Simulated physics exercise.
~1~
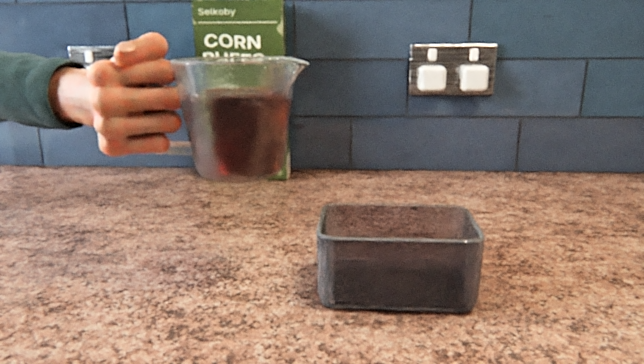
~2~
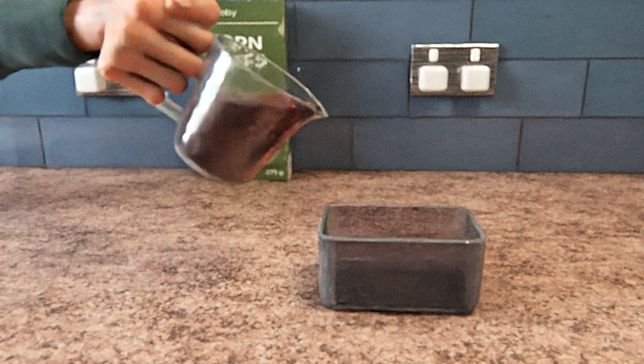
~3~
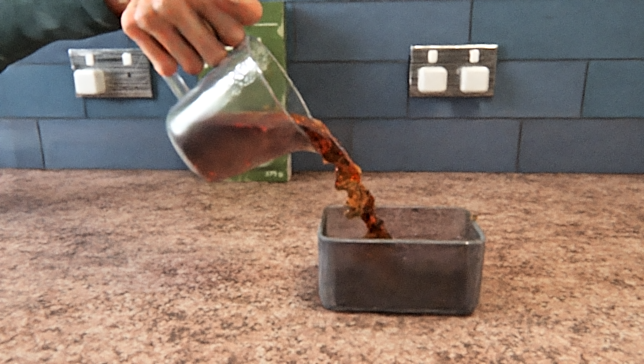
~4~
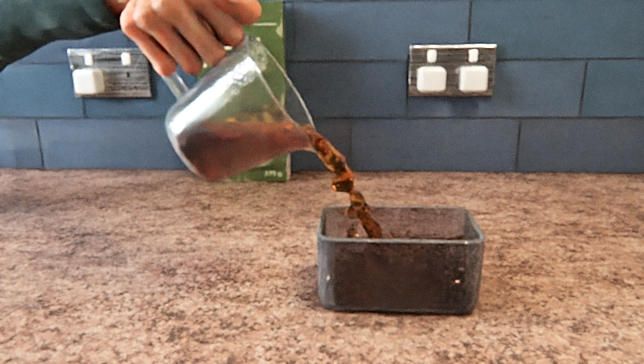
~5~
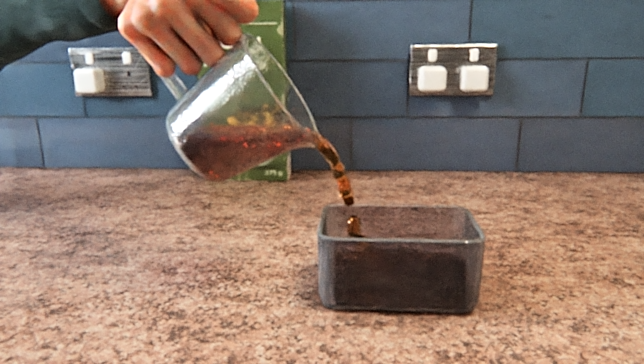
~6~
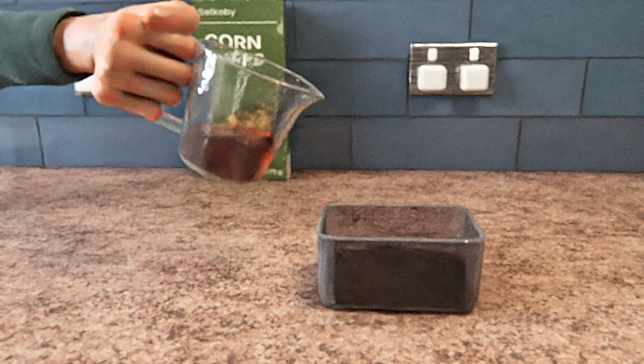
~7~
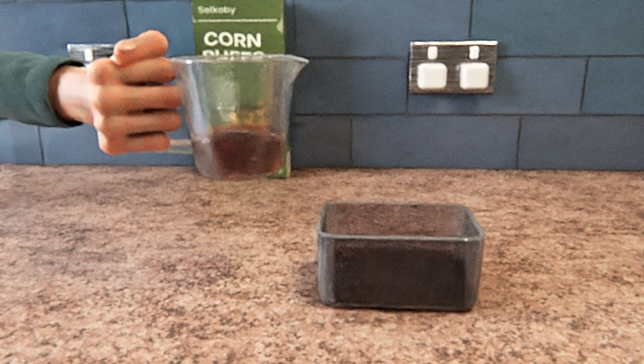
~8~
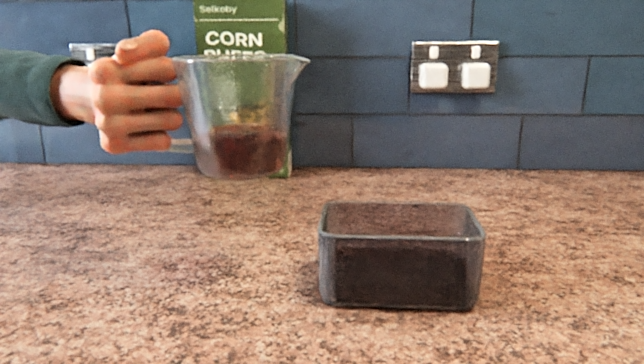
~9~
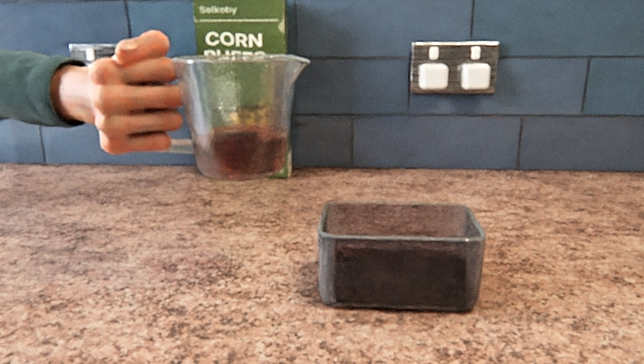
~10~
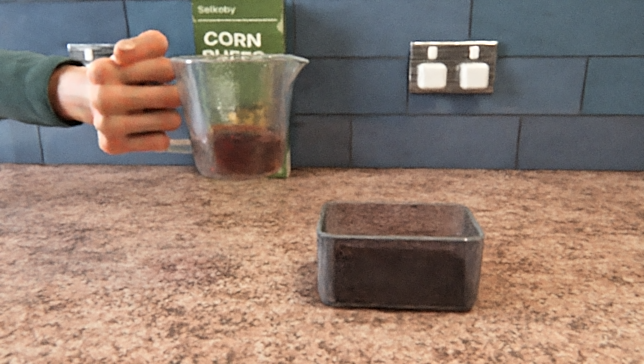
The clip opens on a hand in a dark green sleeve holding a clear measuring jug of dark tea above a speckled worktop, with a cereal box and blue tiles behind. A clear rectangular food box sits to the right. The hand raises the jug and tips it rightward until a brown, twisting stream runs from the spout into the box. The level in the box rises as the stream thins, and the hand then brings the jug upright again. At the end, some tea remains in the jug, and the box stands well filled, with no obvious spill.
